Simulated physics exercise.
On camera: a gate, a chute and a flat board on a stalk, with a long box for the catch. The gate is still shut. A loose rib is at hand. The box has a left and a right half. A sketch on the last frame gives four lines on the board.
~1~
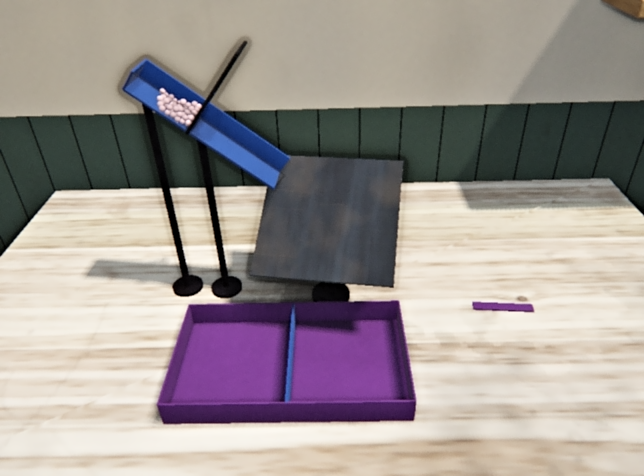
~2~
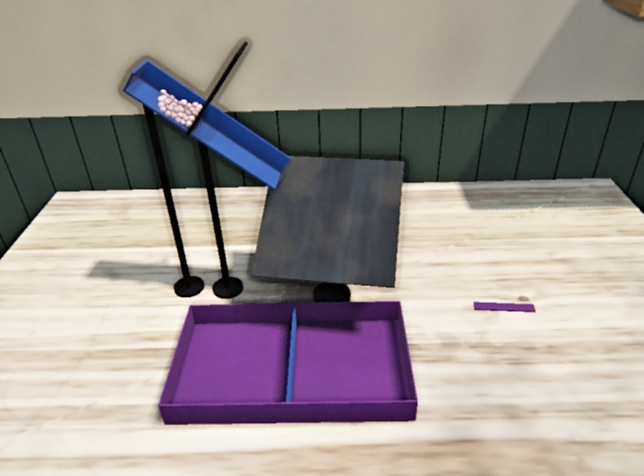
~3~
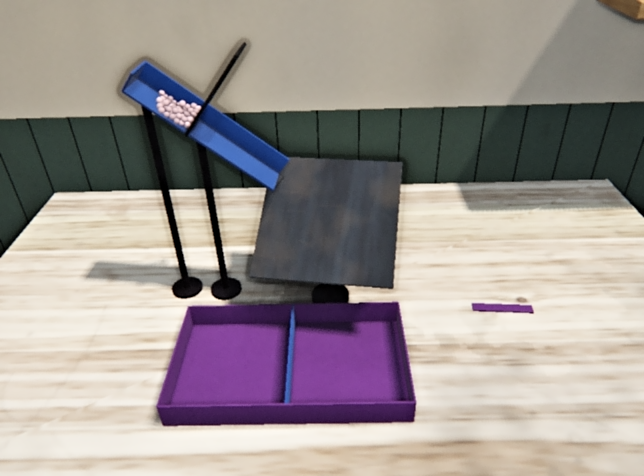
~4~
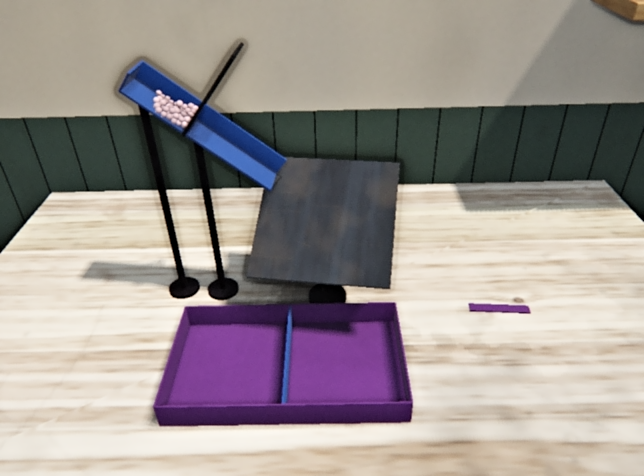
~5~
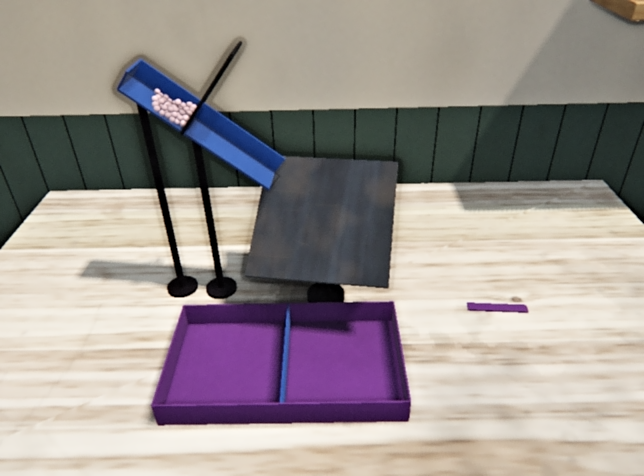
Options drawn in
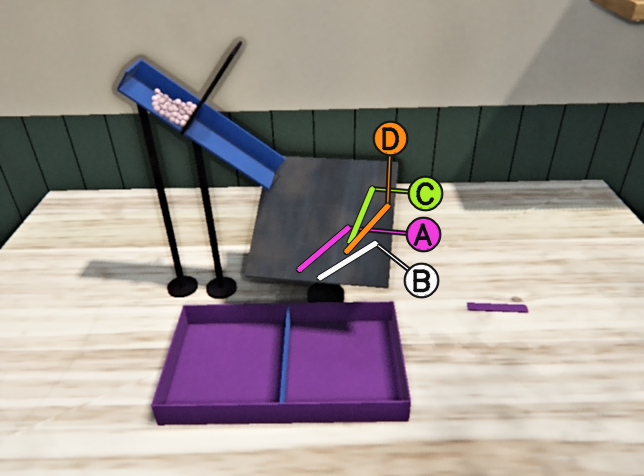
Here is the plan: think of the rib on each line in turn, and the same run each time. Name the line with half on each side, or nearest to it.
B is best.
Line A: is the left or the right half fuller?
The left half.
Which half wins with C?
Right.
On the marked copy, line A from (348, 228) to (299, 269); line B from (375, 243) to (319, 277); line C from (372, 188) to (350, 242); line D from (387, 206) to (346, 251).
For line A, of what is caught, nearly all in the left half, a small part in the right.
For line B, of what is caught, about half in the left half, about half in the right.
For line C, of what is caught, a small part in the left half, nearly all in the right.
For line D, of what is caught, a small part in the left half, nearly all in the right.
